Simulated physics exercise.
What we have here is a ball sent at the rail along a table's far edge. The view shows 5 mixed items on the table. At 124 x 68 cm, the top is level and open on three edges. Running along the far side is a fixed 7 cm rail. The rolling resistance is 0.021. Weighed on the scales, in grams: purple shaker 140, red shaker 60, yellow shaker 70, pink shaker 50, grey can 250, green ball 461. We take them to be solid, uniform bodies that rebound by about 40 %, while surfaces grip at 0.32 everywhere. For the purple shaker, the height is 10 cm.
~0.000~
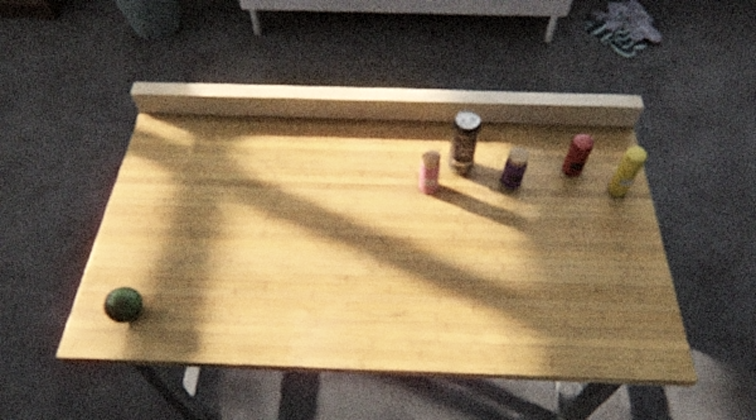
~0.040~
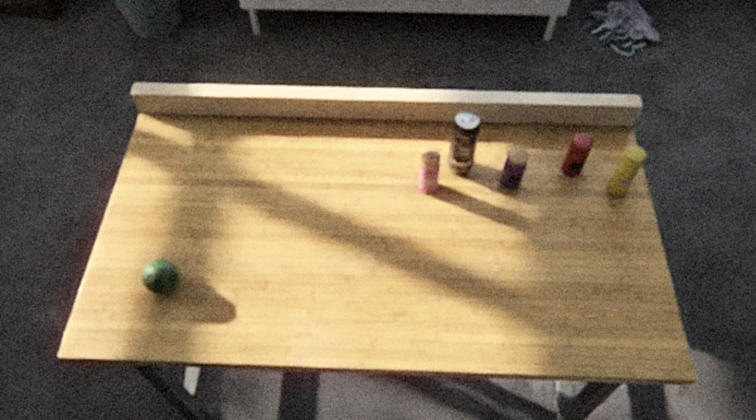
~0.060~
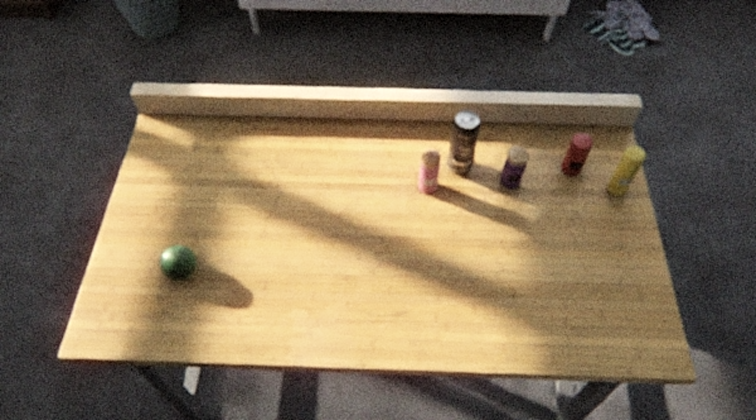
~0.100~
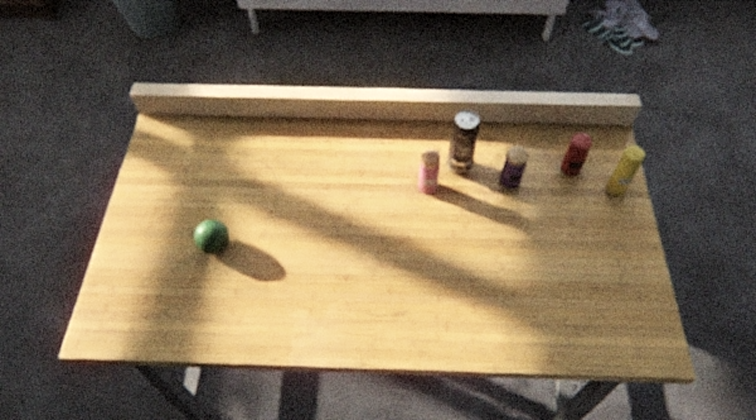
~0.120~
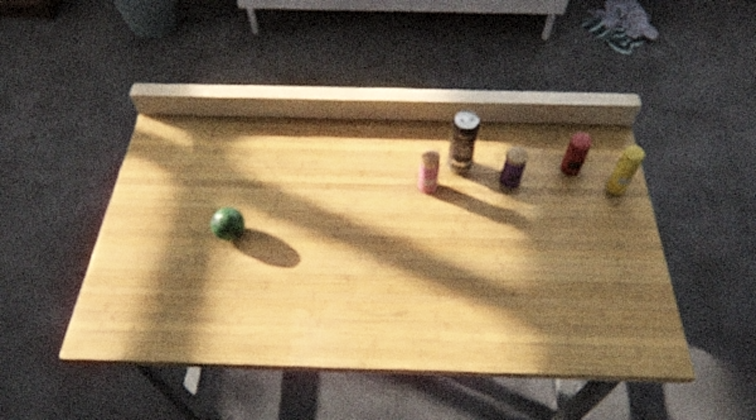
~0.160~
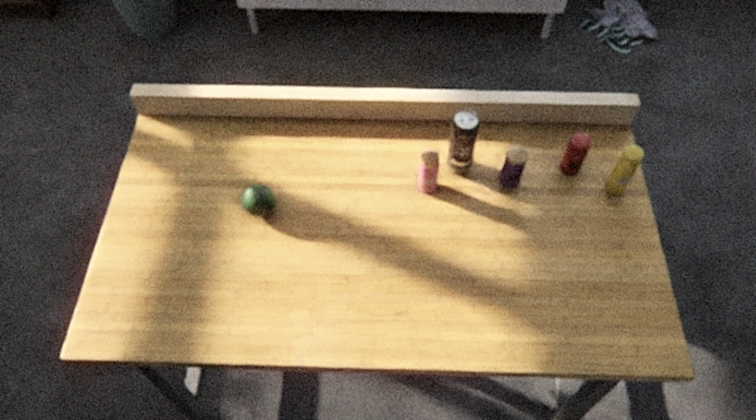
On a wooden table, a green ball rolls diagonally away from the near left corner.
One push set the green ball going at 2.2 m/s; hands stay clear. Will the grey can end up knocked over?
Yes, it goes over.
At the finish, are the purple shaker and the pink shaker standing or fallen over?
In the last frame the purple shaker does not stay up and the pink shaker remains up.
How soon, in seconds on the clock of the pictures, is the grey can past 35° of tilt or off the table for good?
I'd say around the 0.9 s mark.
After 0.66 s, green ball near (479, 170); grey can 3° off upright near (510, 145); purple shaker 19° off upright.
After 1.36 s, green ball near (603, 237); grey can on its side near (564, 140); purple shaker on its side.
In the end (2.5 s), toppled on the table, purple shaker and grey can; the other 3 under 4 cm from the start. At the end, from the last picture's camera, grey can near (564, 140).
